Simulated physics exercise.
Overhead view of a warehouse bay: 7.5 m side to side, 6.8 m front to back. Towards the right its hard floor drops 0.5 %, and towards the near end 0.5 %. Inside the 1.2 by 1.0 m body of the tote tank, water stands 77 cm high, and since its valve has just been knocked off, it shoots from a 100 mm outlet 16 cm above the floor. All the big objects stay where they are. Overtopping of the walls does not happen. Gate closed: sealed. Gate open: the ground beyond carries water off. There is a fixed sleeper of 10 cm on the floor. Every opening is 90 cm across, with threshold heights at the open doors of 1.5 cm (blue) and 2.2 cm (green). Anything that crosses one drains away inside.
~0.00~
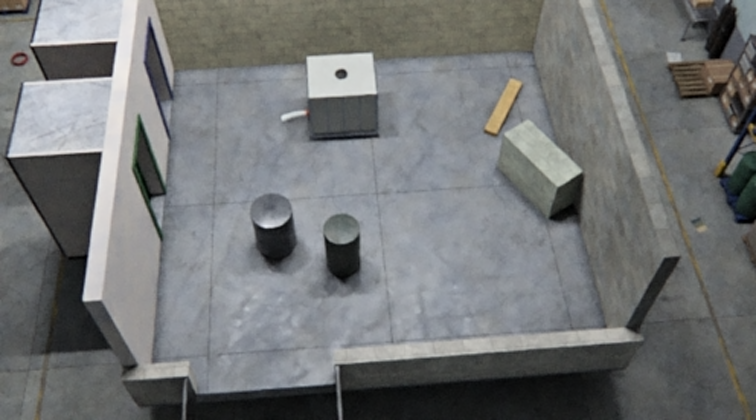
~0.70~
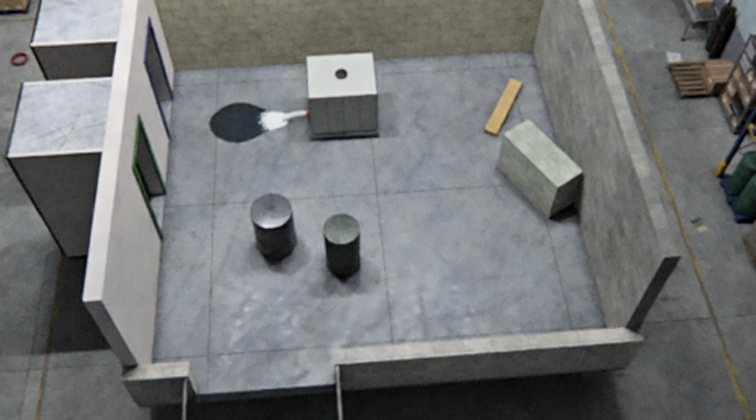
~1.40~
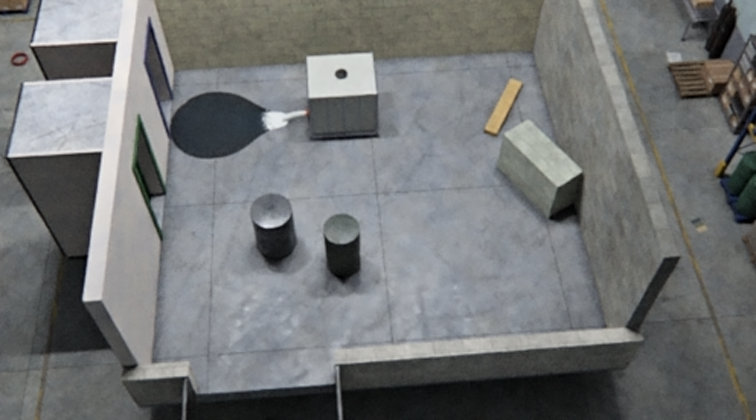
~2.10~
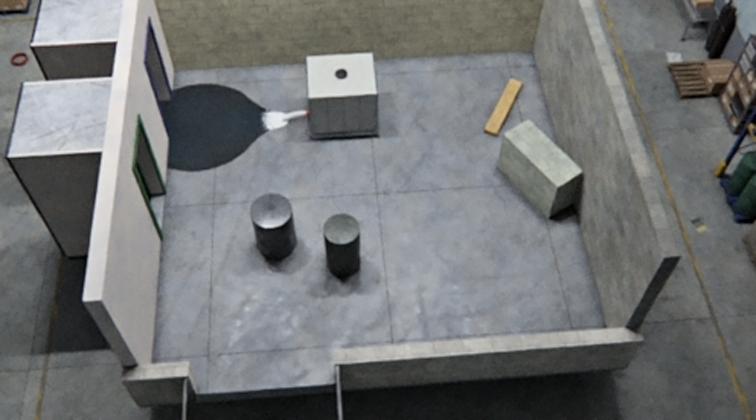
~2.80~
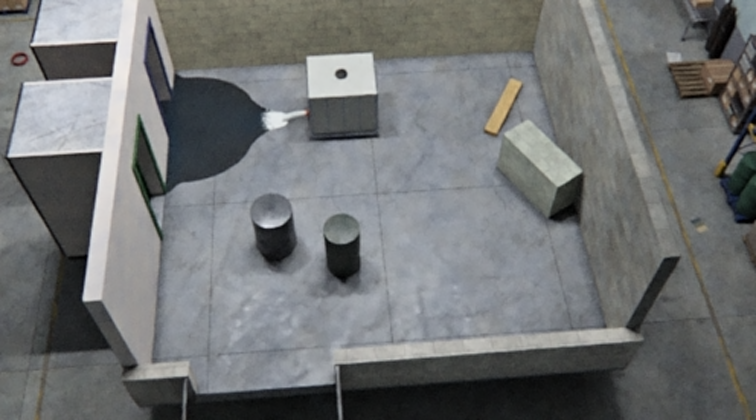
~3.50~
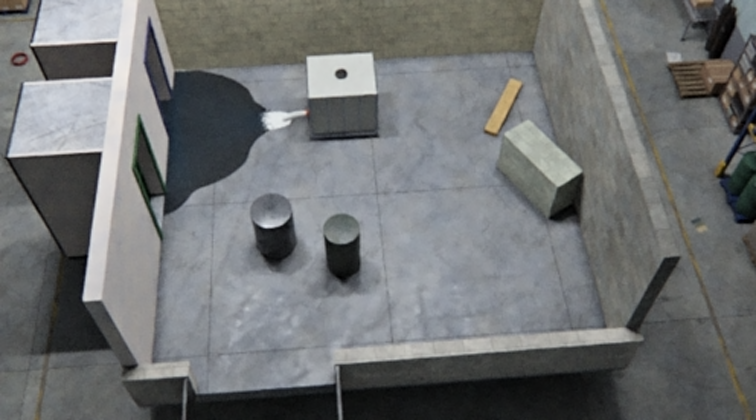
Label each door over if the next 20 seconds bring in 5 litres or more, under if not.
Blue door over, green door under.
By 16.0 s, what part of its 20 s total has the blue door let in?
About 85 %.
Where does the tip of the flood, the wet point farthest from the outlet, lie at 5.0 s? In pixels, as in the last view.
Tip position: Roughly (162, 240), last view.
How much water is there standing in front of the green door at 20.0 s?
1.4 cm.
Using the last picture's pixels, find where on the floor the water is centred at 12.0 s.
Near (224, 161).
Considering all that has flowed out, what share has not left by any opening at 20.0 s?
I'd put what remains at some 80 per cent.
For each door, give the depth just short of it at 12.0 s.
Blue 3.5 cm, green 1.4 cm.
After 5.0 s water covers 10 % of the floor and is deepest (5 cm) near (281, 117); blue door 3.7 cm at the sill, 14 L in, green door 1.1 cm at the sill, 0 L in.
After 8.0 s water covers 20 % of the floor and is deepest (5 cm) near (281, 117); blue door 3.8 cm at the sill, 26 L in, green door 1.3 cm at the sill, 0 L in.
After 12.0 s water covers 30 % of the floor and is deepest (4 cm) near (281, 117); blue door 3.4 cm at the sill, 41 L in, green door 1.4 cm at the sill, 0 L in.
After 16.0 s water covers 45 % of the floor and is deepest (4 cm) near (281, 117); blue door 3.1 cm at the sill, 53 L in, green door 1.4 cm at the sill, 0 L in.
After 20.0 s water covers 55 % of the floor and is deepest (4 cm) near (281, 117); blue door 2.9 cm at the sill, 63 L in, green door 1.4 cm at the sill, 0 L in.
